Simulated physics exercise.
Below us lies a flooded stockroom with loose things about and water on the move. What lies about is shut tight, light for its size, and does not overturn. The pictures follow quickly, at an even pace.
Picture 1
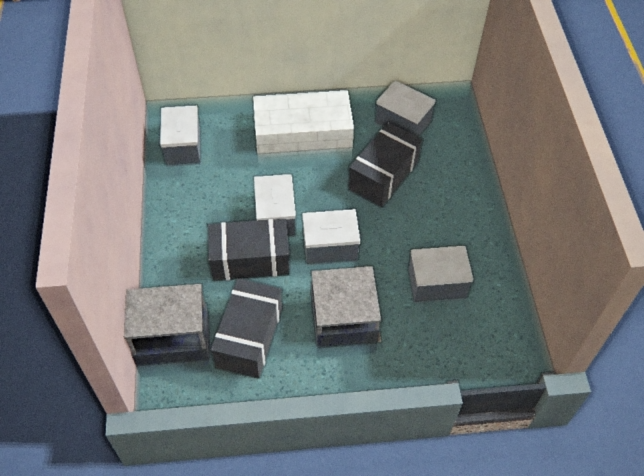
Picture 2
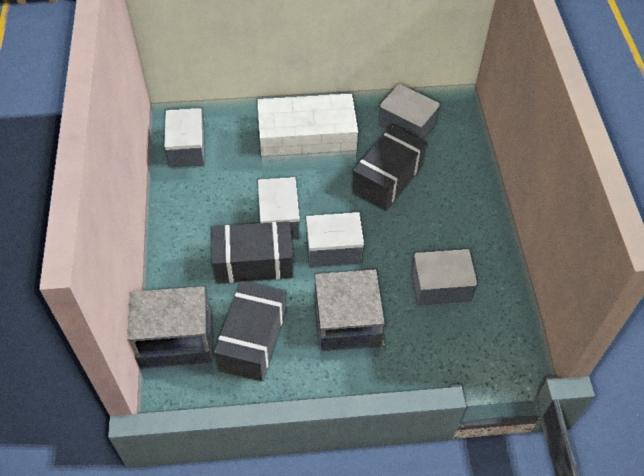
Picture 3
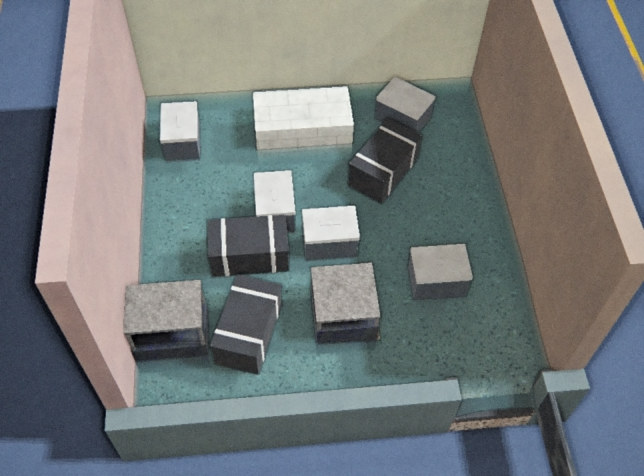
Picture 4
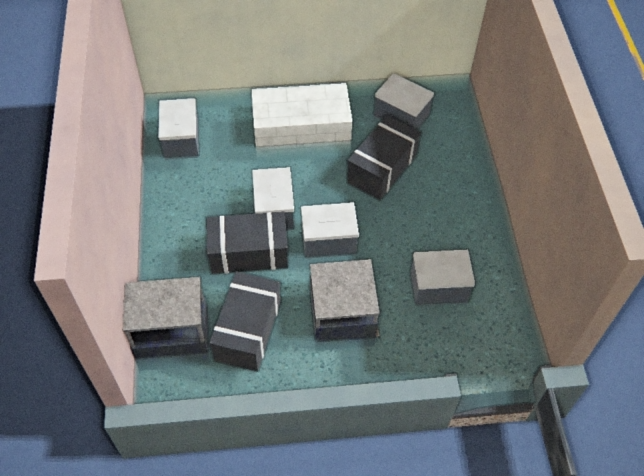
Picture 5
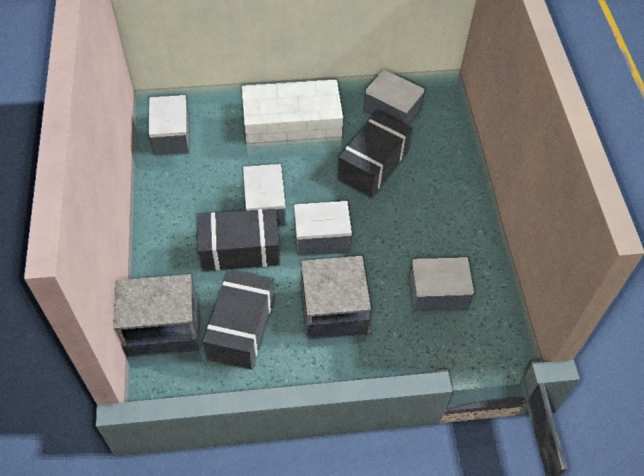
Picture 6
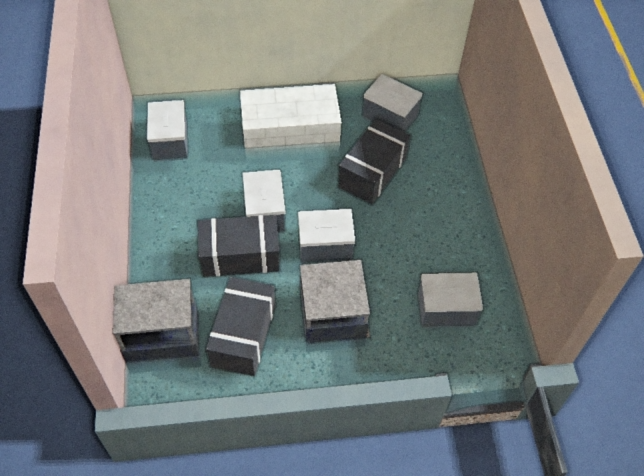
A walled room with a flooded greenish floor held scattered blocks and boxes as a door at the lower right swung open, and then a small grey box on the right drifted slightly toward the front.
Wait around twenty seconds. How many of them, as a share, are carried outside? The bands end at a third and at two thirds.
That comes to between one and two thirds.
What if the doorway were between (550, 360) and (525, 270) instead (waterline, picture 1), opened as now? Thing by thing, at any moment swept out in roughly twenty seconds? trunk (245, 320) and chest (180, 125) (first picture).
As listed: No, kept in.
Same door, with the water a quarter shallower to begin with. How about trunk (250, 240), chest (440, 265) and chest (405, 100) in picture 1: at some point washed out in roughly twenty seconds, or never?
One after the other: Kept in, yes, kept in.
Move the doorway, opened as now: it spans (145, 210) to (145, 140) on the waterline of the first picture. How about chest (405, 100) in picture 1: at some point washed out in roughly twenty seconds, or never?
Verdict: Inside.
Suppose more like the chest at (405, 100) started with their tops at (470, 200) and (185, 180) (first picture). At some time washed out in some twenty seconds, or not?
As listed: Gone, stays.
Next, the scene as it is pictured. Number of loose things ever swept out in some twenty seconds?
3 of them.
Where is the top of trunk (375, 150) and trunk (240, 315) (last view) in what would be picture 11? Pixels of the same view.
At about (395, 171) and (263, 334).
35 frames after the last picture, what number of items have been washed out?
I count 3.
A moment on, 1 of 8 are out; 7 afloat.
Next, 2 of 8 are out; 6 afloat.
Later, 3 of 8 are out; 5 afloat.
In the end, 3 of 8 are out; 5 afloat.
